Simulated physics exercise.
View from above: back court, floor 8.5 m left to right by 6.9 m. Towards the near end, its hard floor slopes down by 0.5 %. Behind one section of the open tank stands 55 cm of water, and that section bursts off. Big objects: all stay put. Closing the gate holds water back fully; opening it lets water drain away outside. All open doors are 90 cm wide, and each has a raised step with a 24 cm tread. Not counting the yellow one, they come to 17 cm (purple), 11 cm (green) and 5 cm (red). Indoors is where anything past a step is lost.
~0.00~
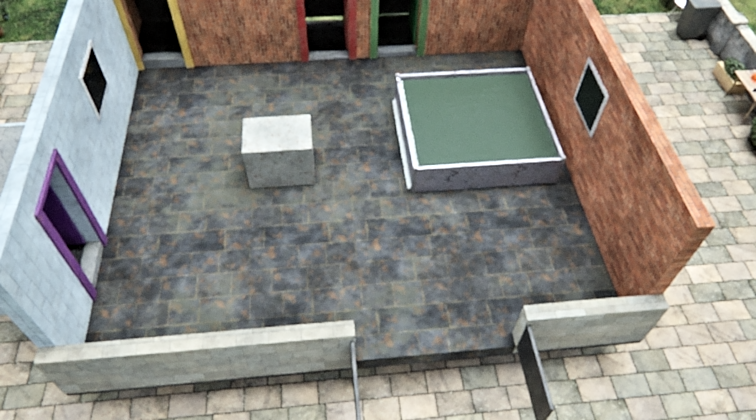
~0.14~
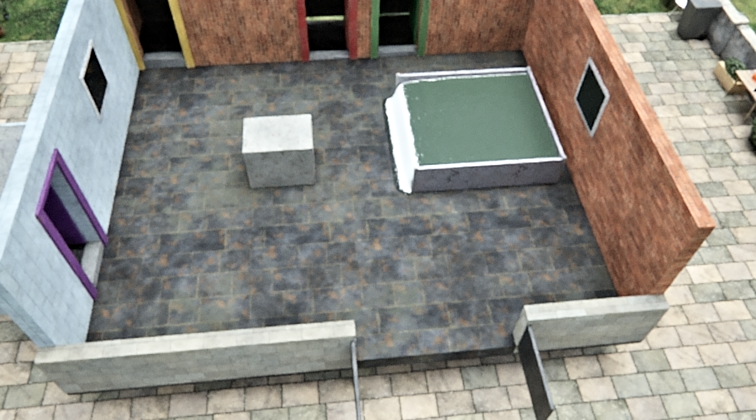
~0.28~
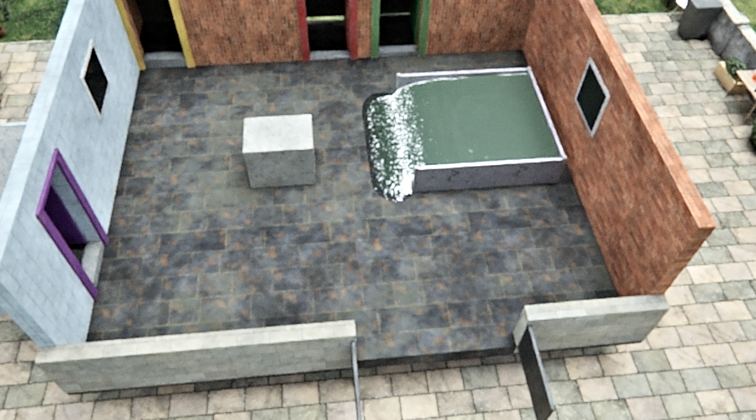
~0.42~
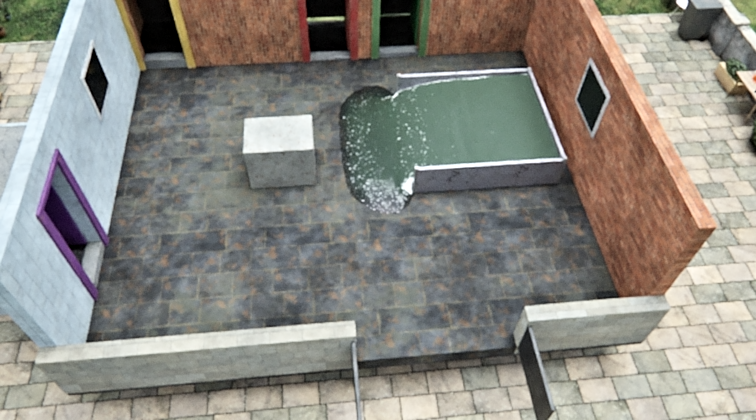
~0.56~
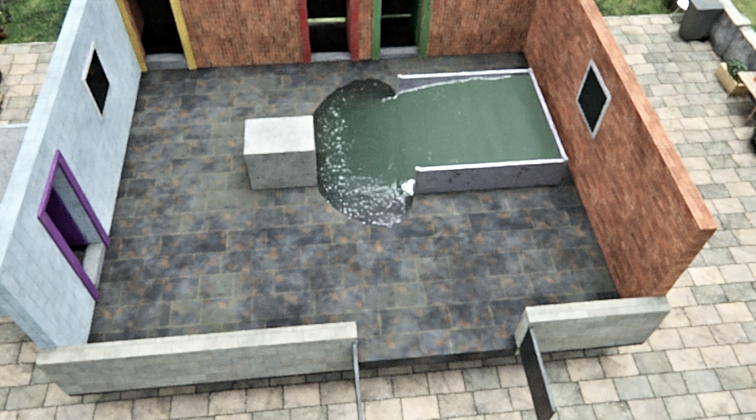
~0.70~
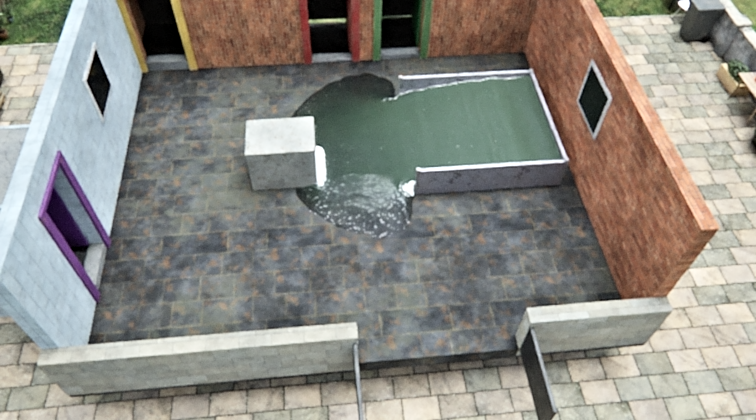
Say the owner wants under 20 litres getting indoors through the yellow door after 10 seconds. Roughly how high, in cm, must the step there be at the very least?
At the very least some 24 cm.
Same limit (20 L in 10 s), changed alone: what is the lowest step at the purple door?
Purple door - some 14.0 centimetres.
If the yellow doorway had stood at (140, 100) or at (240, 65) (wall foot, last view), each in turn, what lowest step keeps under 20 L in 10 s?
About 23 cm, then about 13.5 cm.
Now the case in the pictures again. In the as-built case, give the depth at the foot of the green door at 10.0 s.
Depth: Near 2.5 cm.
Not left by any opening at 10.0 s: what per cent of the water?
Close to 90 in a hundred.
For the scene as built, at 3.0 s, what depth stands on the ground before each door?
Depths in cm: Purple 7, green 0, red 6, yellow 22.
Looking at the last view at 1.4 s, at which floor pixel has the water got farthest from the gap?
At about (186, 135).
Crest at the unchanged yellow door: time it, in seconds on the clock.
It peaks at about 4.0 s.
After 1.4 s water covers 30 % of the floor, deepest (38 cm) near (325, 167); it has not reached the yellow door.
After 3.0 s water covers 60 % of the floor, deepest (40 cm) near (142, 78); 22 cm at the yellow door, 0 litres in over its 22 cm step.
After 10.0 s water covers 90 % of the floor, deepest (14 cm) near (98, 298); 5 cm at the yellow door, 29 litres in over its 22 cm step.
At the yellow door as built, the water arrived by 2.6 s and peaked near 29 cm at 4.0 s.
Run again over the same 10 s with other heights there, 41 litres in over 20 cm, 9 litres over 27 cm. The limit of 20 litres is kept from about 24 cm up.
